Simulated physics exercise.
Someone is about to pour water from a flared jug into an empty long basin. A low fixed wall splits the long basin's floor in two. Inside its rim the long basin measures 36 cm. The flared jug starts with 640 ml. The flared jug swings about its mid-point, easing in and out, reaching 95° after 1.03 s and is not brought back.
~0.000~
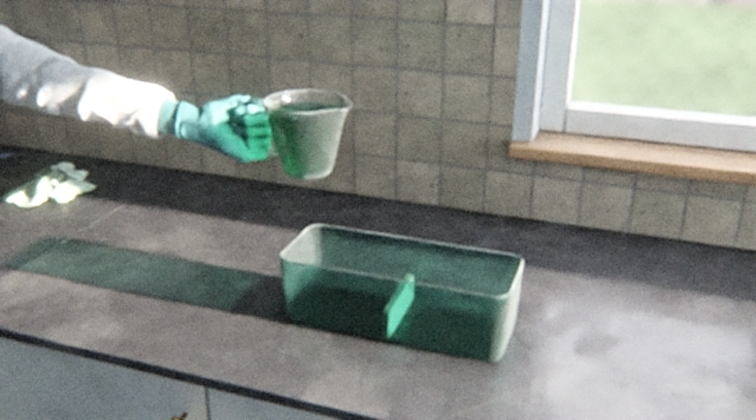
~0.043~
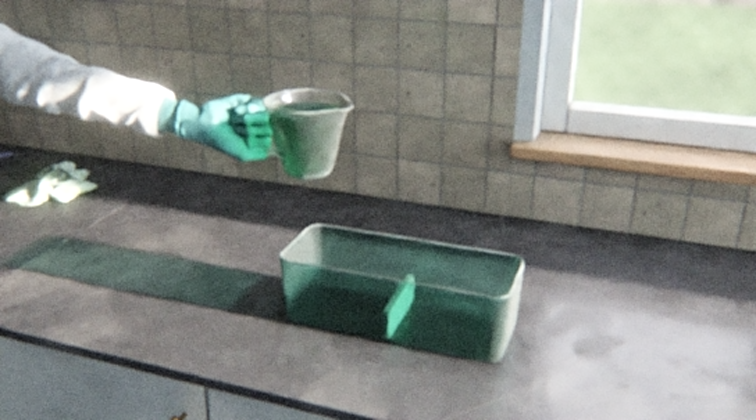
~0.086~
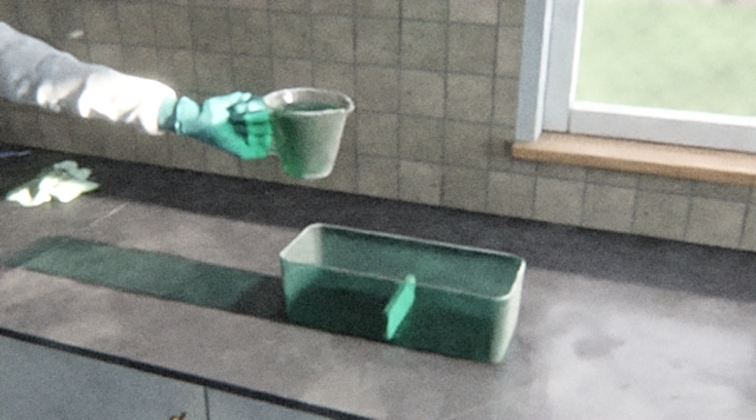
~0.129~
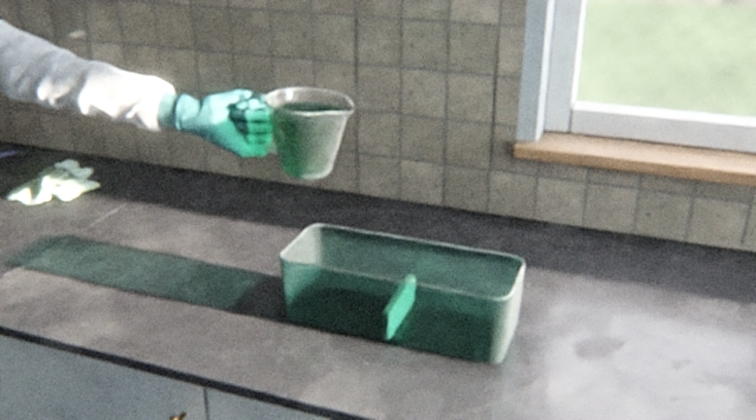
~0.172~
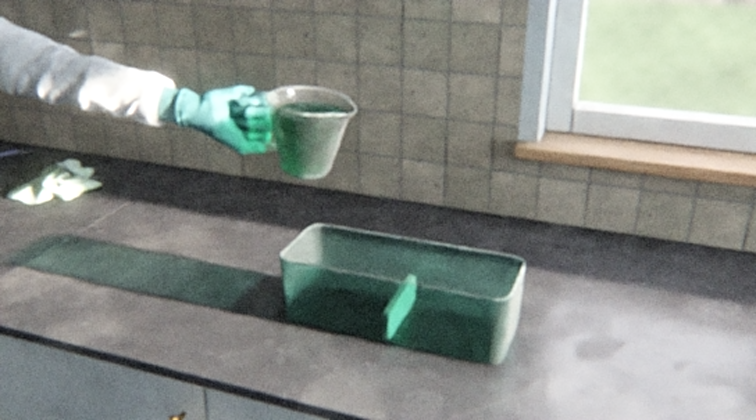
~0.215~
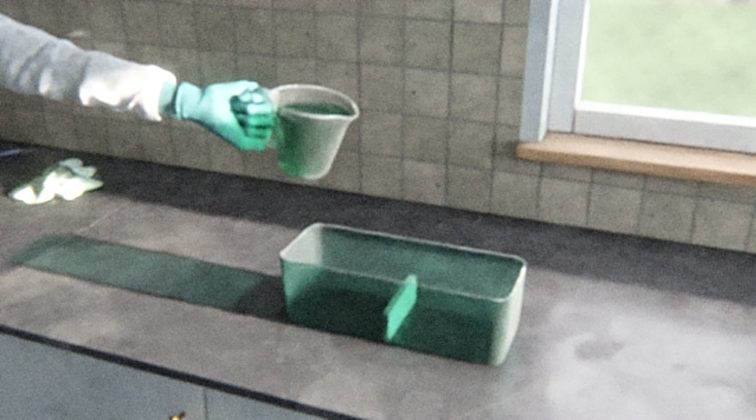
A hand in a green glove, its arm in a pale grey sleeve, reaches in from the left over a dark kitchen counter, seen from slightly above. It holds a translucent grey-green flared jug of liquid above a long green basin with a low divider, with beige tiles behind and a window at right. The jug tilts slightly to the right, while the basin and the view stay still.
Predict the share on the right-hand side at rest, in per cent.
Roughly 58 per cent is past the wall.
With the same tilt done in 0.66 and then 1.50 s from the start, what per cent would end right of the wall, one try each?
In turn about 50 and 65 per cent.
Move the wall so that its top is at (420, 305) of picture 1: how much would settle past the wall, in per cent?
Then about 10 per cent.
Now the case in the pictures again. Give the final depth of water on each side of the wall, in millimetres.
Some 12 mm on the left and 16 mm on the right.
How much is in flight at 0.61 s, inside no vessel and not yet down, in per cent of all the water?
Near 24 in a hundred.
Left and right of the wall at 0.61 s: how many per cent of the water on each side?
Some 2 per cent left and 2 right.
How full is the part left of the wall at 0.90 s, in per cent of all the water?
About 12 per cent.
Then, 0.61 s in, the tilt is 61° and 73 per cent is still to pour, 2 is left of the wall and 2 right of it.
Then, 0.90 s in, the tilt is 91° and 21 per cent is still to pour, 11 is left of the wall and 43 right of it.
Then, 1.20 s in, the tilt is 95° and 1 per cent is still to pour, 38 is left of the wall and 57 right of it.
Then, 1.53 s in, the tilt is 95° and 0 per cent is still to pour, 41 is left of the wall and 58 right of it.
Finally, 41 per cent lies left of the wall, 58 right of it and 1 outside.
